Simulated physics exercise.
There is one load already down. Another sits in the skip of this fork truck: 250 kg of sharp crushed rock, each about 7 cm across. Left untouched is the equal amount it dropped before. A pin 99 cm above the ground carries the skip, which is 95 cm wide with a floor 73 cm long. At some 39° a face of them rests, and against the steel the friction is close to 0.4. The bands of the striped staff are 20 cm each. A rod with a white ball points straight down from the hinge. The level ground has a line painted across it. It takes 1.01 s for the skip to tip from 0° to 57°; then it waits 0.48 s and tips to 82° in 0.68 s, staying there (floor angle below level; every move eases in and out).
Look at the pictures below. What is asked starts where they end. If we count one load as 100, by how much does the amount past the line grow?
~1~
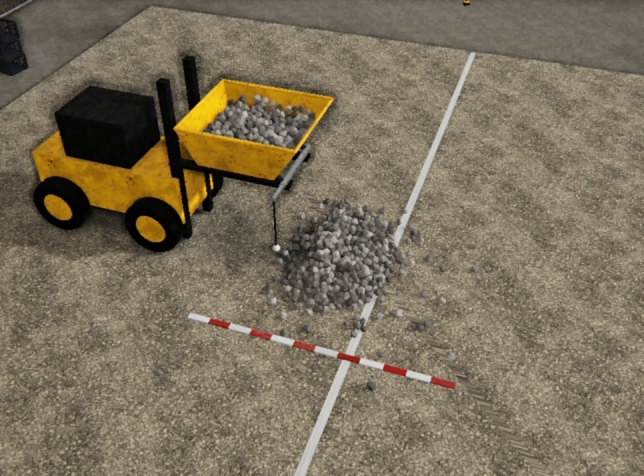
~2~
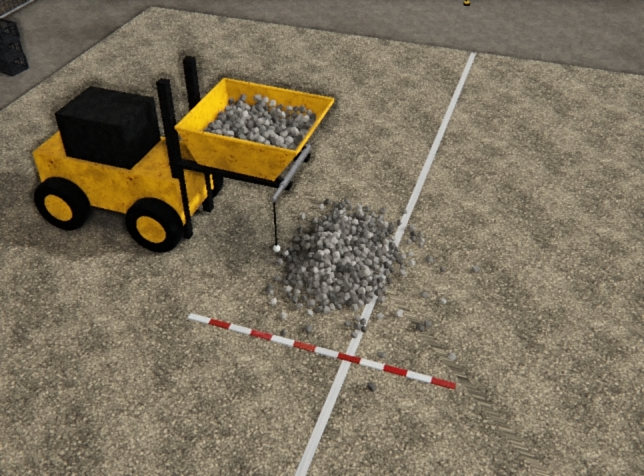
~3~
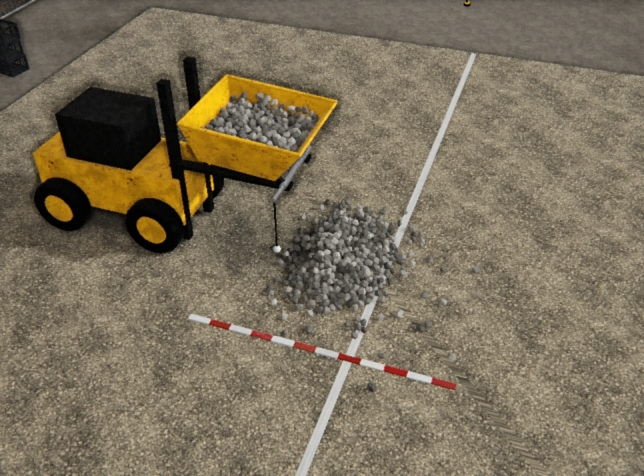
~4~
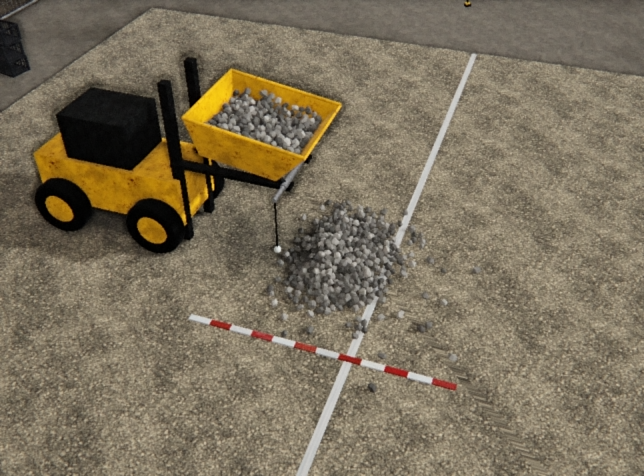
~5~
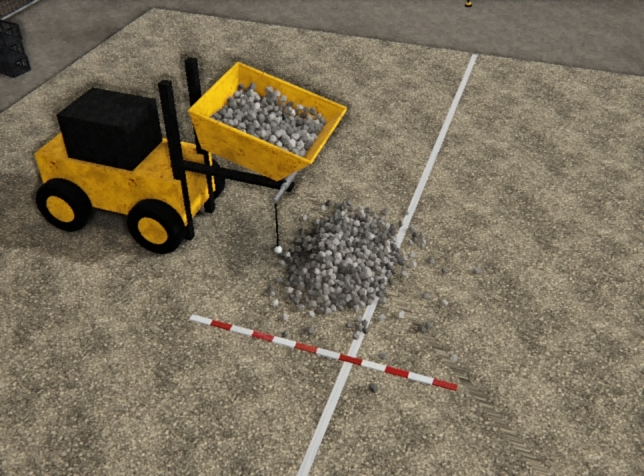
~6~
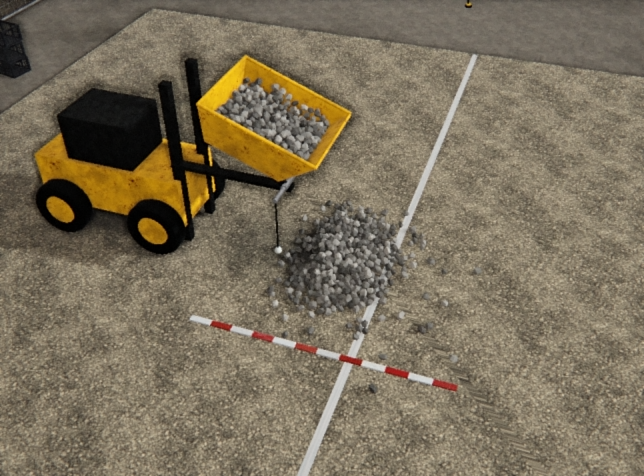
By about 59.
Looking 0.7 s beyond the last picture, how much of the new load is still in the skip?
It holds some 100 per cent.
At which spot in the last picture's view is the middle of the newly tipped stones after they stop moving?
They end up centred around (392, 264).
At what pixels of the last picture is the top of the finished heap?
It ends up around (375, 244) in the last picture.
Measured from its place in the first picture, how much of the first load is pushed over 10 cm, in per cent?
Close to 5 per cent.
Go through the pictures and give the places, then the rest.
The skip is at 0°, its lip at (295, 152); the top of the load is at (254, 108). The earlier load is highest near (330, 244), 23 cm above ground level, 93 % short of the line, 7 % past the line, in the first frame.
Lip at (297, 153), floor tilted 1°, highest stones at (251, 107), in the second frame.
Lip at (300, 156), floor tilted 4°, highest stones at (250, 105), in the third frame.
Lip at (305, 159), floor tilted 9°, highest stones at (250, 103), in the fourth frame.
Lip at (310, 163), floor tilted 15°, highest stones at (247, 97), in the fifth frame.
Lip at (316, 168), floor tilted 21°, highest stones at (246, 93), in the sixth frame.
Then, 0.3 s after the last picture the floor is at 48°; in per cent of one load, 100 in the skip, 93 short of the line, 7 past the line; the foremost stones are at (441, 301).
Then, 0.7 s after the last picture the floor is at 57°; in per cent of one load, 100 in the skip, 93 short of the line, 7 past the line; the foremost stones are at (441, 301).
Then, 2.2 s after the last picture the floor is at 82°; in per cent of one load, 50 in the skip, 131 short of the line, 20 past the line; the foremost stones are at (441, 307).
Then, 4.6 s after the last picture the floor is at 82°; in per cent of one load, 0 in the skip, 135 short of the line, 65 past the line; the foremost stones are at (475, 306). Net gain past the line, 59.
